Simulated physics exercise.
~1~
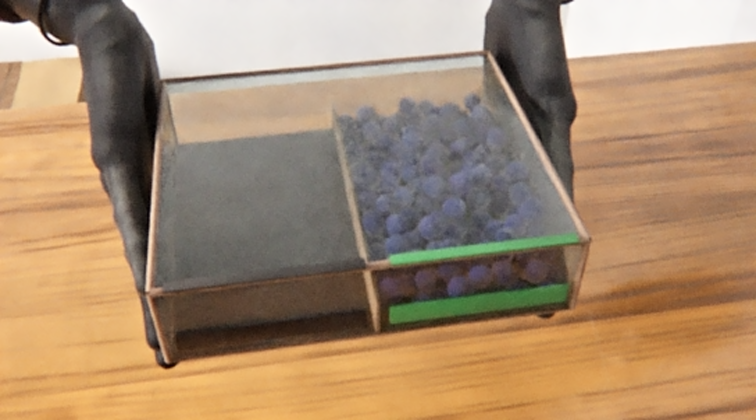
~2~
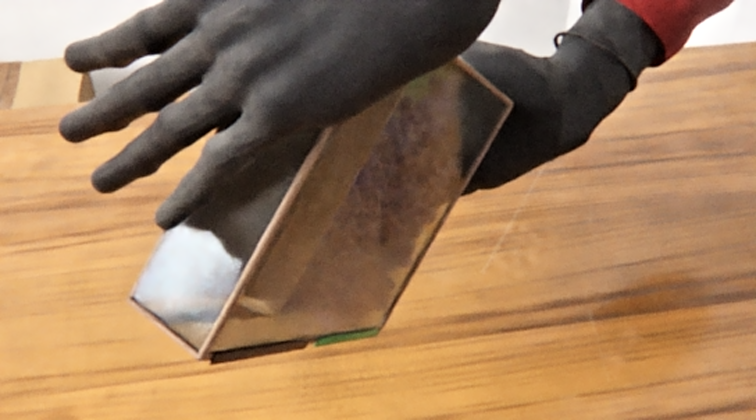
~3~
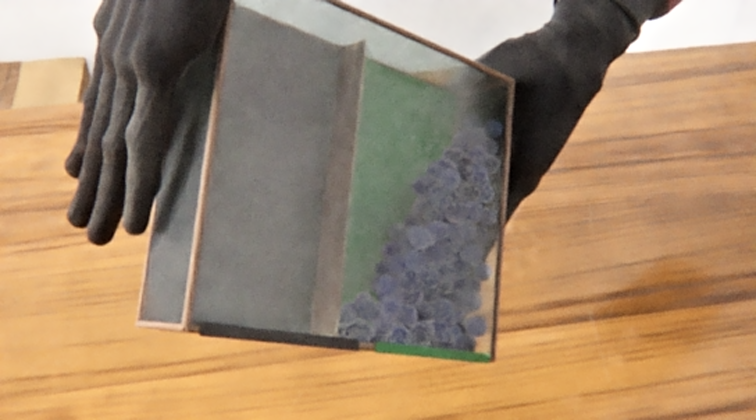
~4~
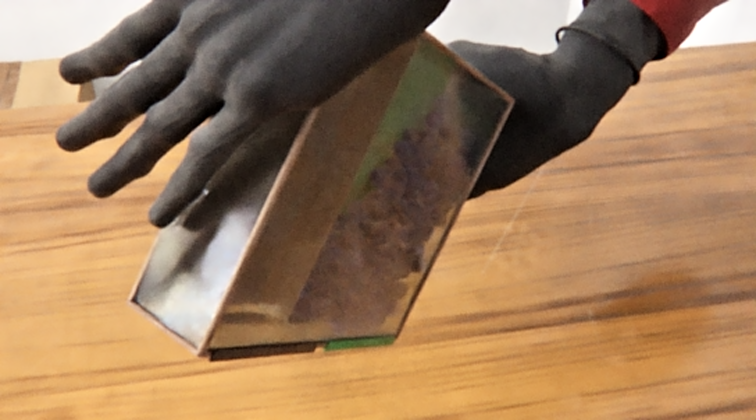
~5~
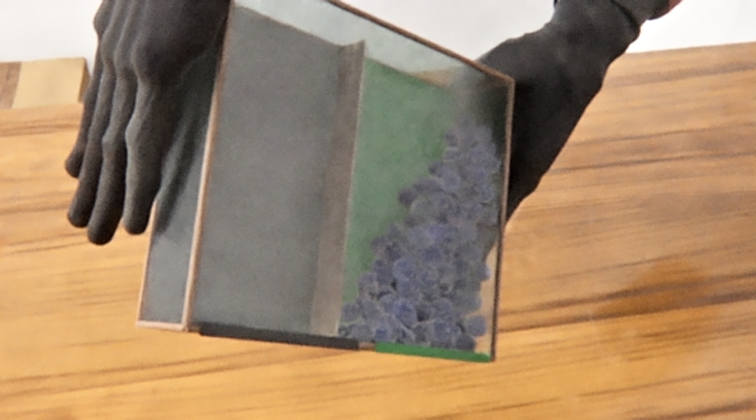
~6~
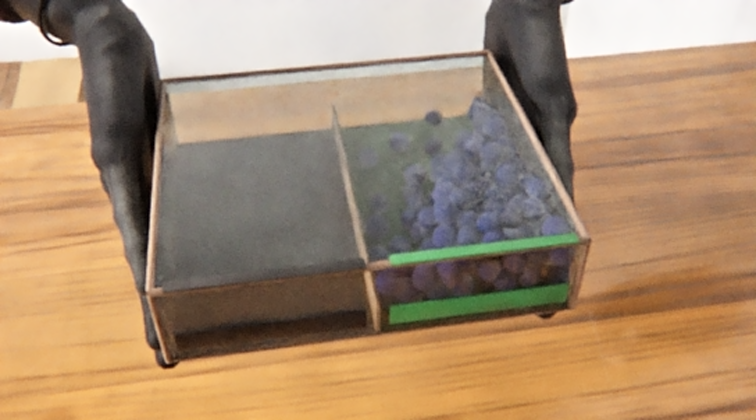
Two dark-gloved hands, with a red sleeve showing at times, hold a clear-lidded box above a wooden table, seen from the front and slightly above. A partition divides the box into a black left side and a green right side, where many bluish-purple berries lie spread out. The hands tip the box steeply, and the berries slump toward the lower right. They turn it partway back, then tip it steeply again, the berries still piled on the green side. Finally the box is held level, with every berry on the green side, heaped toward the right, and the black side empty.
